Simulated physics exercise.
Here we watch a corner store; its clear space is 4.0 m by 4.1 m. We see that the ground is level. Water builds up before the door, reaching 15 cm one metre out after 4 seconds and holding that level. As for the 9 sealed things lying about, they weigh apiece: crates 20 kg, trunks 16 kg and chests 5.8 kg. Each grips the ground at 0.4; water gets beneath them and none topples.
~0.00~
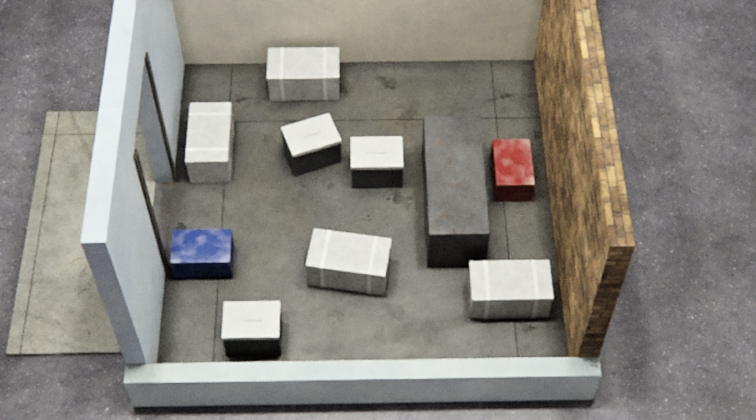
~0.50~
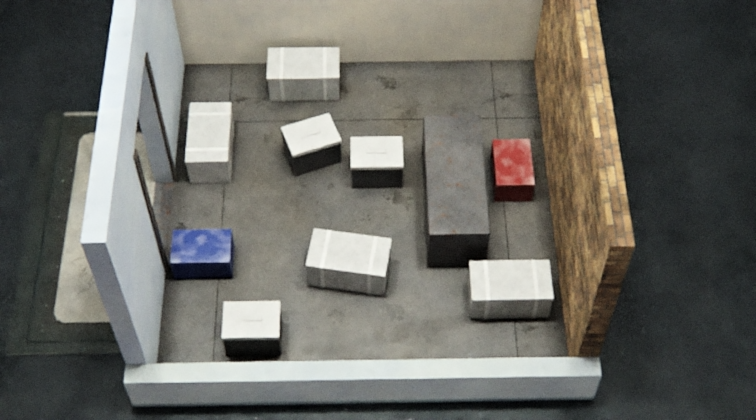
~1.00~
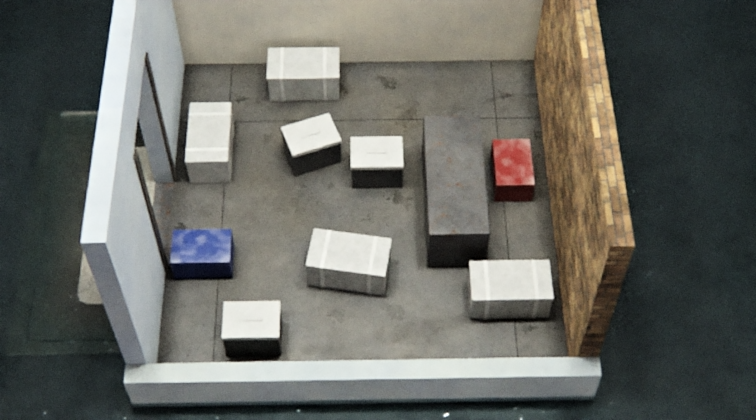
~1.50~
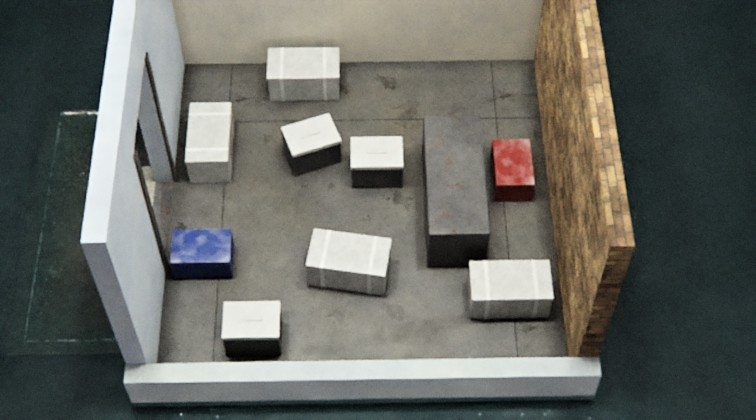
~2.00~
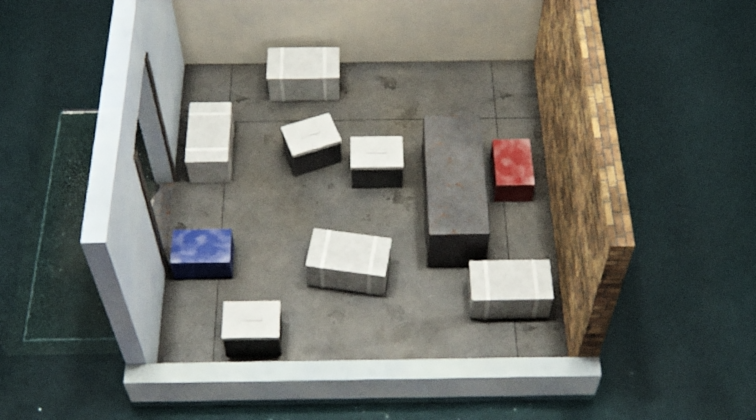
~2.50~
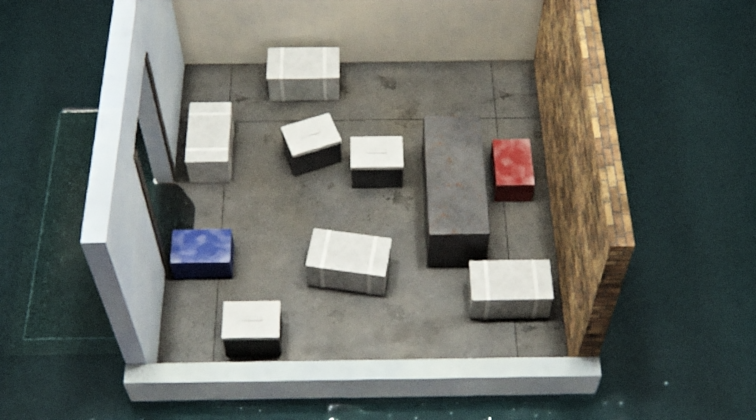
The video shows a small walled room holding white boxes, a long grey block, and blue and red crates, all staying still, while dark water spreads over the ground outside and a small wet patch appears inside the left doorway.
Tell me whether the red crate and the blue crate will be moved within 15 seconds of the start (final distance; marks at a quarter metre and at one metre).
Outcome: The red crate is basically where it began, the blue crate is basically where it began.
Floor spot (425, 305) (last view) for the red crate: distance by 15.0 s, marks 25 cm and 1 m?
I'd say it sits almost still.
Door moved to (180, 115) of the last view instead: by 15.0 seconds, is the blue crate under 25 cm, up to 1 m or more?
Result for the blue crate - essentially stationary.
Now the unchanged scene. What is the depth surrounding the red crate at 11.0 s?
The depth there is around 3 cm.
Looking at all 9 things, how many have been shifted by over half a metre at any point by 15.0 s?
The count comes to 3.
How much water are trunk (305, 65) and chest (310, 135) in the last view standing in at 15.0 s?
Depth approx. 6 cm / 9 cm.
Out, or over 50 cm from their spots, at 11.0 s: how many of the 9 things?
The number comes to 2.
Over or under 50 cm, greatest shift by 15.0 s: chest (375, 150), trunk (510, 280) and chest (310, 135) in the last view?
The first is bigger, the second not bigger and the third bigger.
After 3.5 s the red crate is near (513, 162), 0.0 m from its start, aground; the blue crate is near (201, 246), 0.0 m from its start, aground; 0 afloat.
After 6.8 s the red crate is near (513, 162), 0.0 m from its start, aground; the blue crate is near (203, 247), 0.0 m from its start, aground; 0 afloat.
After 11.0 s the red crate is near (513, 162), 0.0 m from its start, aground; the blue crate is near (203, 247), 0.0 m from its start, aground; 4 afloat.
After 15.0 s the red crate is near (517, 163), 0.0 m from its start, aground; the blue crate is near (204, 247), 0.0 m from its start, aground; 7 afloat.
